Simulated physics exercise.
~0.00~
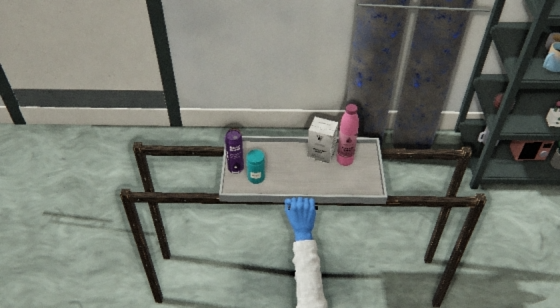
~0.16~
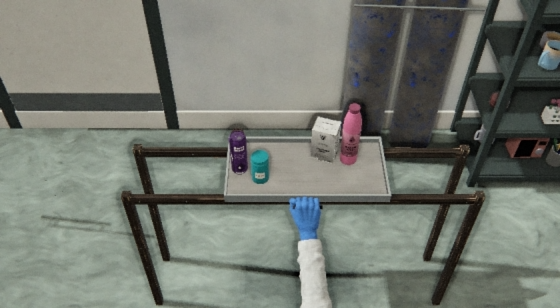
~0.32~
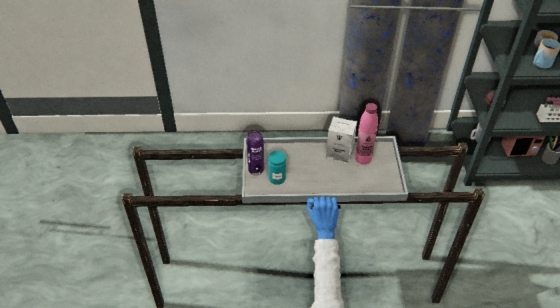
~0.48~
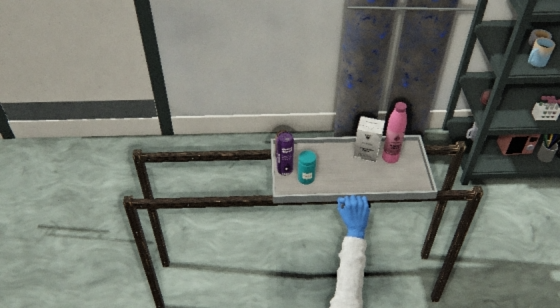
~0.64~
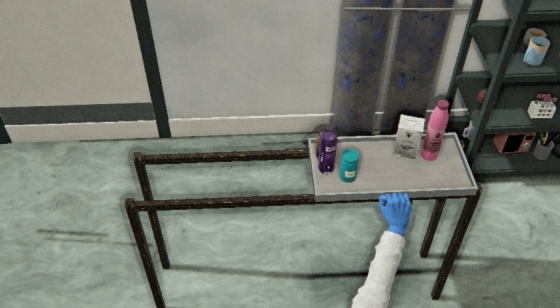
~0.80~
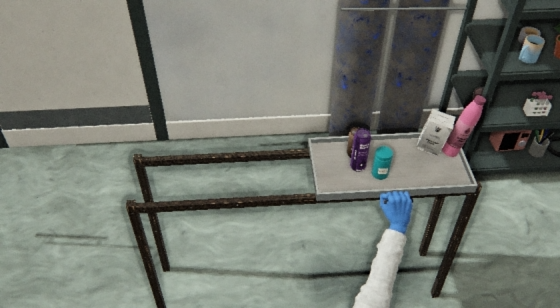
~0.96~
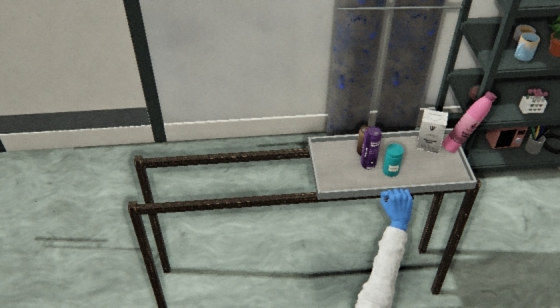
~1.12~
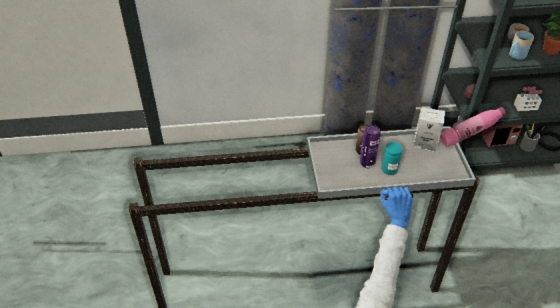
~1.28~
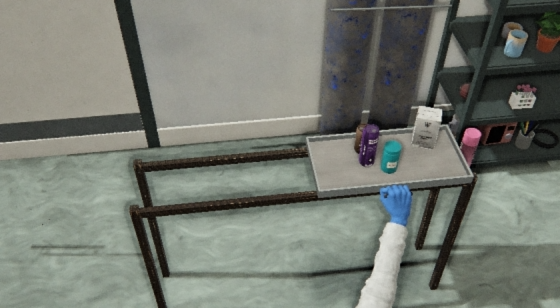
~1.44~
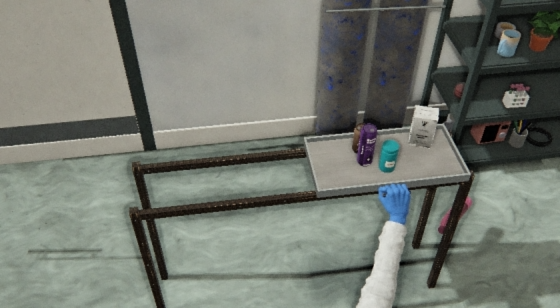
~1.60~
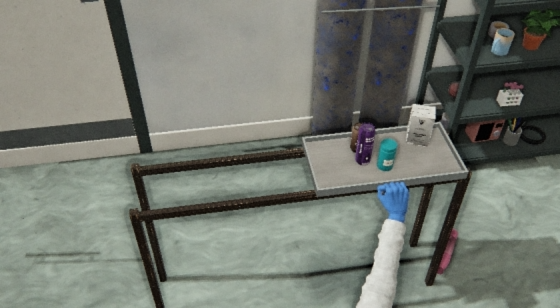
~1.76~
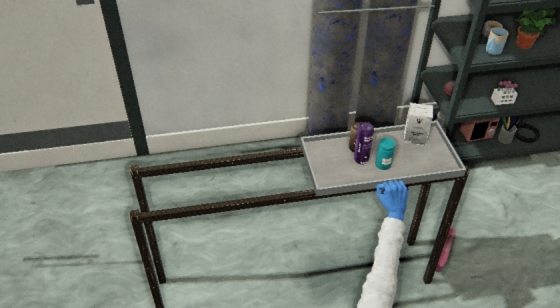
In a room with a mottled green floor, seen from slightly above, a pale tray rests at the middle of a dark rail frame, with shelving at the far right. It carries a purple can and a turquoise jar on the left and a white carton and a tall pink bottle on the right. A blue-gloved hand pushes the tray rightward along the rails until it stops at the right end. The carton tips and settles upright, while the pink bottle topples over the edge and drops to the floor. The others, including a brown can behind the purple one, stay standing on the tray.
